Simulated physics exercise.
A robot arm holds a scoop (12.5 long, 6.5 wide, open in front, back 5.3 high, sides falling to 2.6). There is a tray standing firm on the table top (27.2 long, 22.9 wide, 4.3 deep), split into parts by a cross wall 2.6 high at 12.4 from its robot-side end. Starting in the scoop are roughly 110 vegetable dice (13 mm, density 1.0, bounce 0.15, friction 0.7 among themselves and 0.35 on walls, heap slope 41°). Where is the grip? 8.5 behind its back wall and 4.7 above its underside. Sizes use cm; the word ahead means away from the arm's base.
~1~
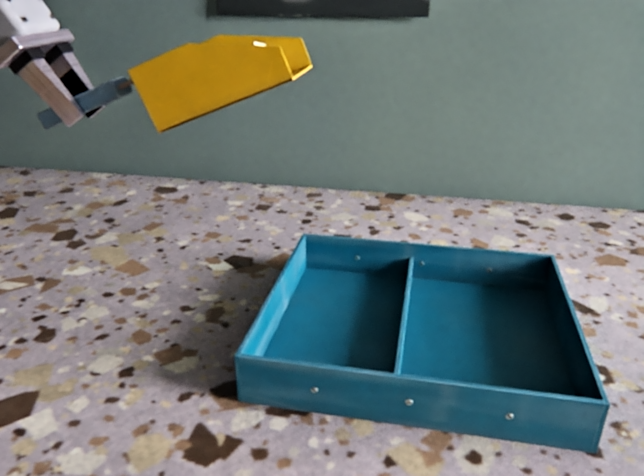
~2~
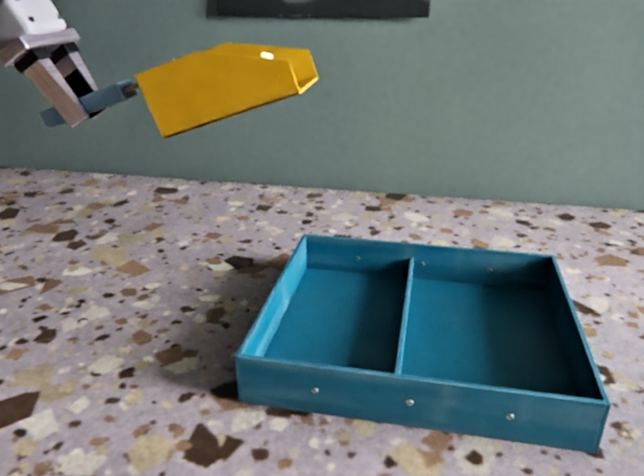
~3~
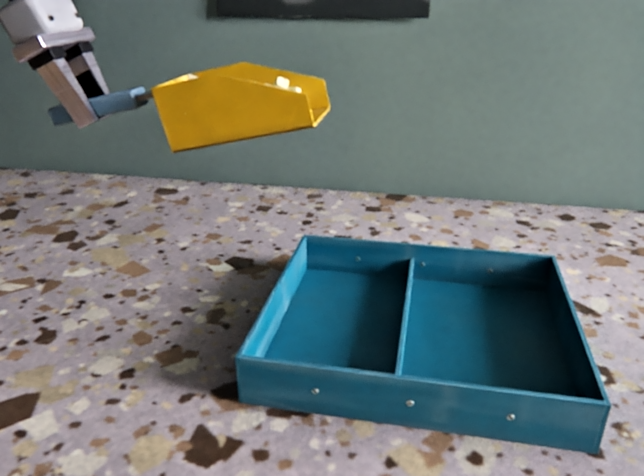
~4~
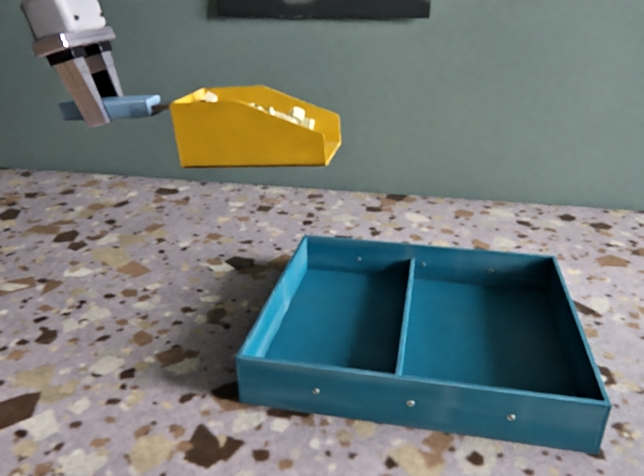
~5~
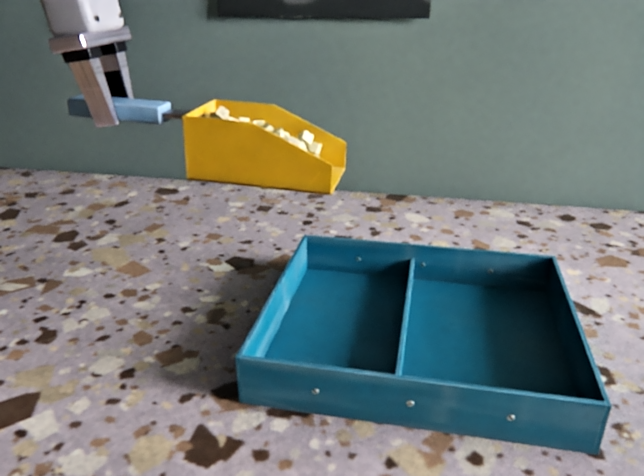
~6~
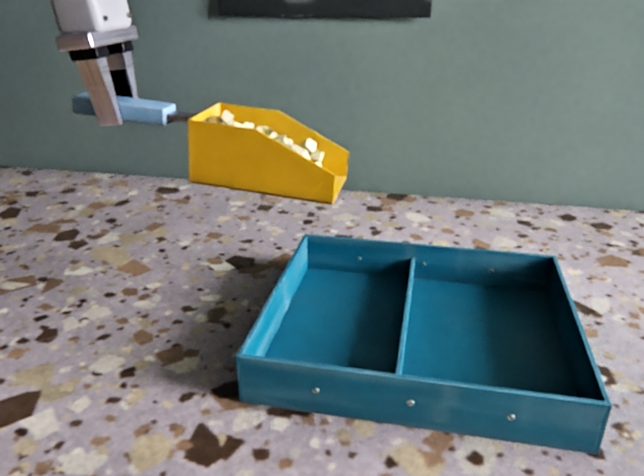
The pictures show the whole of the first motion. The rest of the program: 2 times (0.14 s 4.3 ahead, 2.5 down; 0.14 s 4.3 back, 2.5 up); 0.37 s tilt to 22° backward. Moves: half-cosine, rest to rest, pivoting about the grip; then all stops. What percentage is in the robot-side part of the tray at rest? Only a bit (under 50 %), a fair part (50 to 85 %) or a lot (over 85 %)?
Only a bit.
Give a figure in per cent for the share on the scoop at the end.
Roughly 50 in a hundred.
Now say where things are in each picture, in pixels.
The scoop floor at (224, 100), tilted 22° backward; 106 on the scoop, in the first frame.
The scoop floor at (229, 108), tilted 19° backward; upper third of the load around (225, 75), from x 160 to 285, top at y 60, in the second frame.
The scoop floor at (240, 128), tilted 13° backward; upper third of the load around (227, 94), from x 175 to 300, top at y 80, in the third frame.
The scoop floor at (251, 151), tilted 4° backward; upper third of the load around (230, 117), from x 190 to 315, top at y 100, in the fourth frame.
The scoop floor at (257, 169), tilted 2° forward; upper third of the load around (233, 135), from x 200 to 320, top at y 115, in the fifth frame.
The scoop floor at (259, 174), tilted 5° forward; upper third of the load around (237, 140), from x 205 to 320, top at y 120; 106 on the scoop, in the sixth frame.
Then, 0.37 s on, tilted 5° forward, highest piece 17 above the table; 80 on the scoop, 17 in the robot-side part, 6 in the far-side part, 3 in flight or on a rim.
Then, 0.74 s on, tilted 8° backward, highest piece 22 above the table; 51 on the scoop, 38 in the robot-side part, 17 in the far-side part.
Then, 1.13 s on, tilted 22° backward, highest piece 26 above the table; 51 on the scoop, 37 in the robot-side part, 18 in the far-side part.
Then, 2.18 s on, tilted 22° backward, highest piece 26 above the table; 51 on the scoop, 37 in the robot-side part, 18 in the far-side part.
In the end, 51 on the scoop, 37 in the robot-side part, 18 in the far-side part. That is 35 % in the robot-side part of the tray.
